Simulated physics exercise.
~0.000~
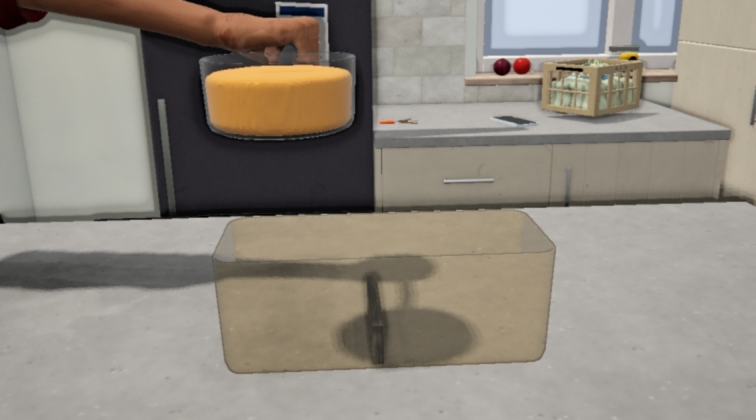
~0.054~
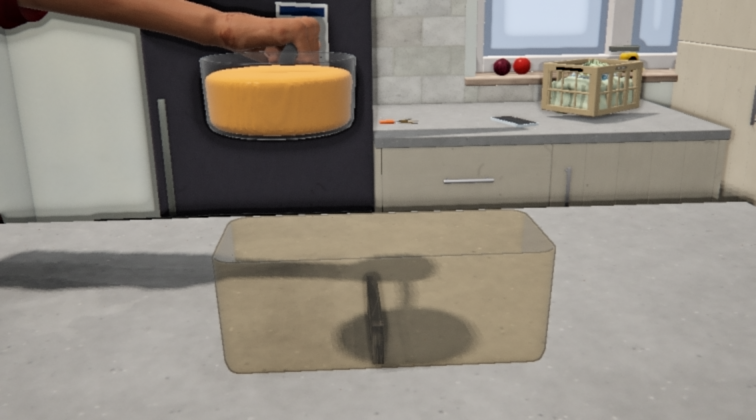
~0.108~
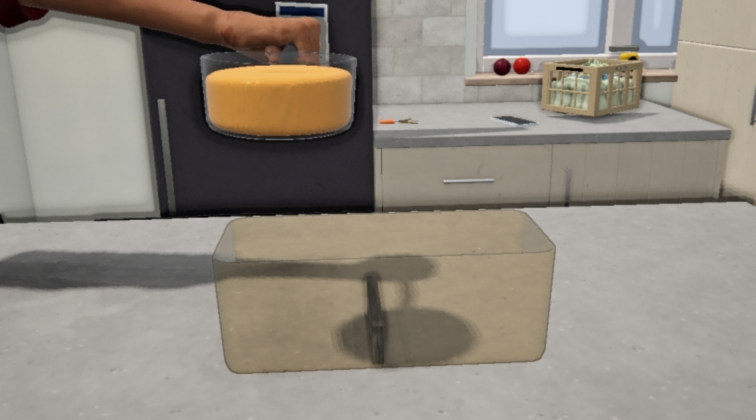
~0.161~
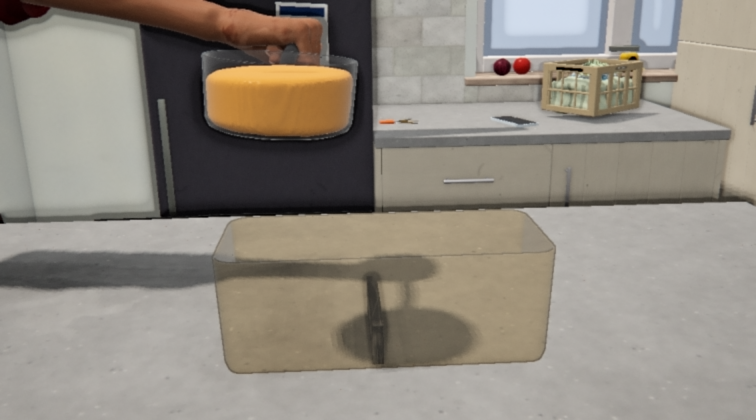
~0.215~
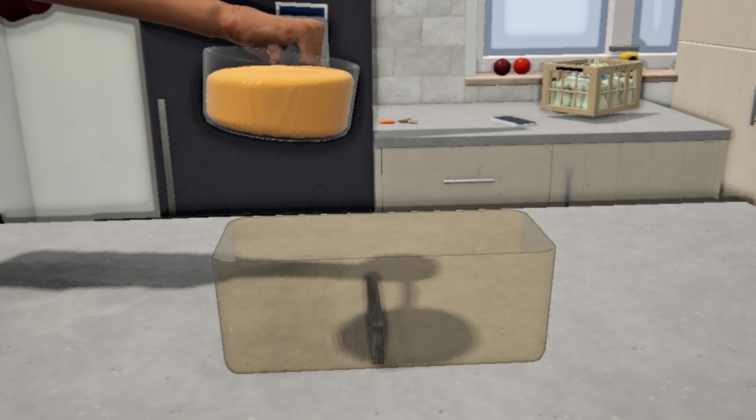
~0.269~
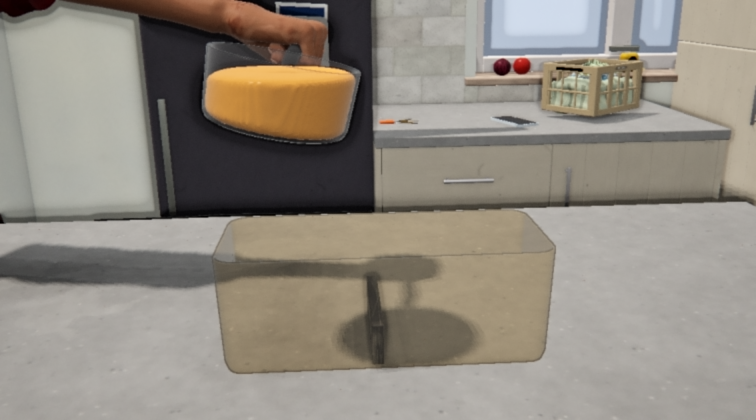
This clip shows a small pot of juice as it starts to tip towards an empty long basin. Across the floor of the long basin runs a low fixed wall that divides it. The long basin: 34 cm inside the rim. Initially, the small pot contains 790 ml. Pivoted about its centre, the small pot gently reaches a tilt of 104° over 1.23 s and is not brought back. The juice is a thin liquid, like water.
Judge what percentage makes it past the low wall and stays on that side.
Some 84 per cent makes it over and stays.
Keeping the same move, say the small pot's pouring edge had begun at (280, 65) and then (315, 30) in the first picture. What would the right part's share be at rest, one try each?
Try 1: 25 %; try 2: 70 %.
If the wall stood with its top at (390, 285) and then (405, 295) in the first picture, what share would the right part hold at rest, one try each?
Around 75 and 65 percent, in that order.
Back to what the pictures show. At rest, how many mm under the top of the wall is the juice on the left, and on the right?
Some 38 mm on the left and 14 mm on the right.
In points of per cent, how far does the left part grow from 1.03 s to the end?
Close to 10% of the whole.
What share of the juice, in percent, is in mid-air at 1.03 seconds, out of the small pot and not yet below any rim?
Around 10 percent of it is airborne.
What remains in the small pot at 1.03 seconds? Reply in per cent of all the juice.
9 per cent or thereabouts.
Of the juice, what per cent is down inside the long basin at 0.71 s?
About 14 per cent.
By 0.71 s the tilt is 64° and 52 per cent is still to pour, 0 is left of the wall and 14 right of it.
By 1.03 s the tilt is 97° and 9 per cent is still to pour, 5 is left of the wall and 77 right of it.
By 1.37 s the tilt is 104° and 0 per cent is still to pour, 14 is left of the wall and 84 right of it.
By 1.73 s the tilt is 104° and 0 per cent is still to pour, 16 is left of the wall and 84 right of it.
At rest 16 per cent lies left of the wall, 84 right of it and 1 outside.
